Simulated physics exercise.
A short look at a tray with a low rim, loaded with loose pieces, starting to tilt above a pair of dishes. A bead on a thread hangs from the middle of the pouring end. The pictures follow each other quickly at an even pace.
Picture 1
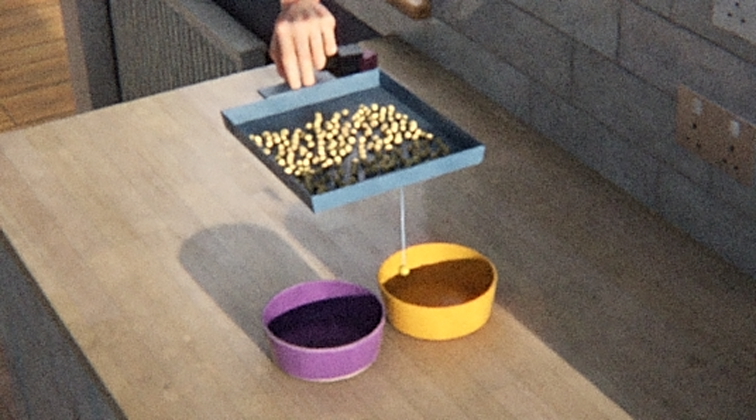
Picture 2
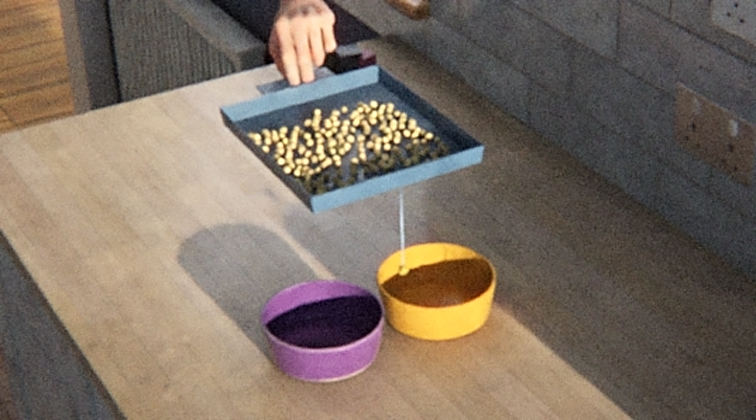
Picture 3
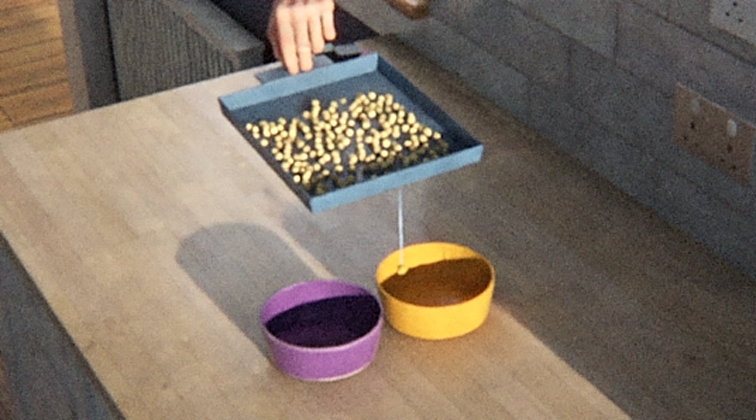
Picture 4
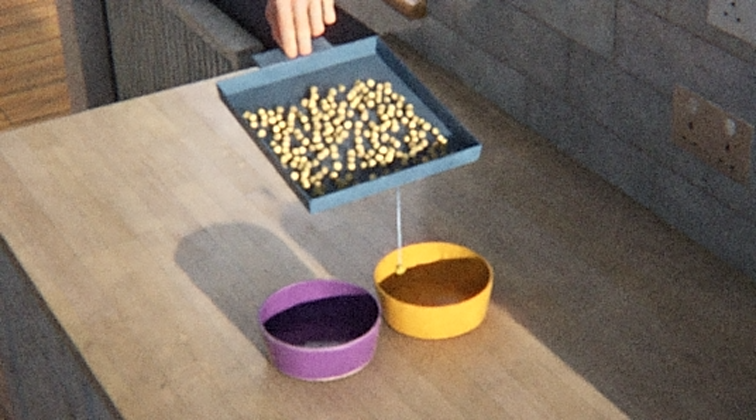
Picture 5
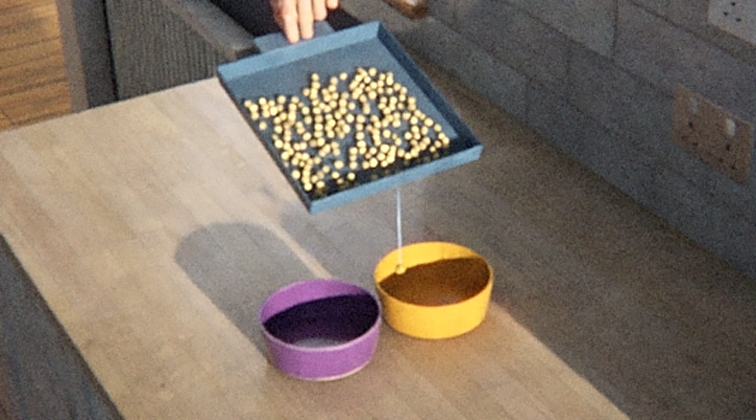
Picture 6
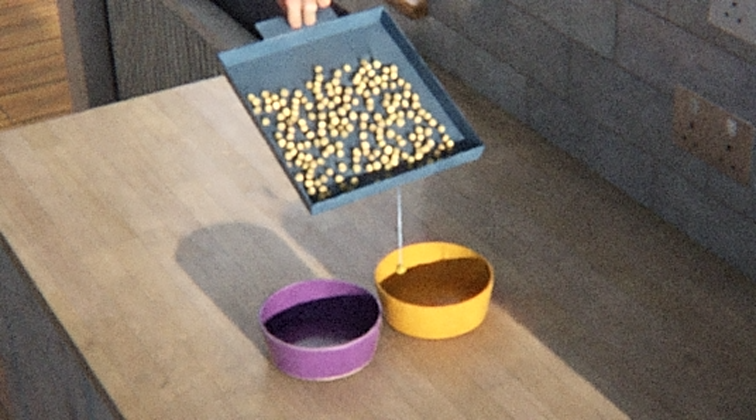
On a wooden table, a hand raising the handle end of a blue tray of pale beans above purple and yellow bowls.
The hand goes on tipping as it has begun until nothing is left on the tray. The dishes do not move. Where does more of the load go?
The left dish gets more.
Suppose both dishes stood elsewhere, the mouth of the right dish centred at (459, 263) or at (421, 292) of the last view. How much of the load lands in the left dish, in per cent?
In turn 50 and 30 in a hundred.
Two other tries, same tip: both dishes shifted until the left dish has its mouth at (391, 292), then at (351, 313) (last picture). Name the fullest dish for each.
At the first place the dish on the left, at the second the dish on the left.
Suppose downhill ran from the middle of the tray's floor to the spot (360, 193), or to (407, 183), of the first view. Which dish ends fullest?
At the first place left, at the second the right-hand dish.
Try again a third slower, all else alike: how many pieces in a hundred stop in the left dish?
Near 40 %.
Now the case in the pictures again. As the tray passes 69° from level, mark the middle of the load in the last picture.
Close to (376, 178).
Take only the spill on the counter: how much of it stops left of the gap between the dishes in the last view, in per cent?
Some 20 per cent.
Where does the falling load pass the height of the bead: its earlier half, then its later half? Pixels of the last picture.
At about (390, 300), then at (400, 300).
Soon, tray tipped steeply; nearly all on the tray; a small part in the air.
A while on, tray tipped past a quarter turn; about half on the tray; a small part in the left dish; a stray few in the right dish; a small part outside both; about a third in the air.
Towards the end, tray tipped past a quarter turn; about a third in the left dish; about a quarter in the right dish; about a third outside both.
Finally, tray tipped past a quarter turn; about a third in the left dish; about a quarter in the right dish; about a third outside both.
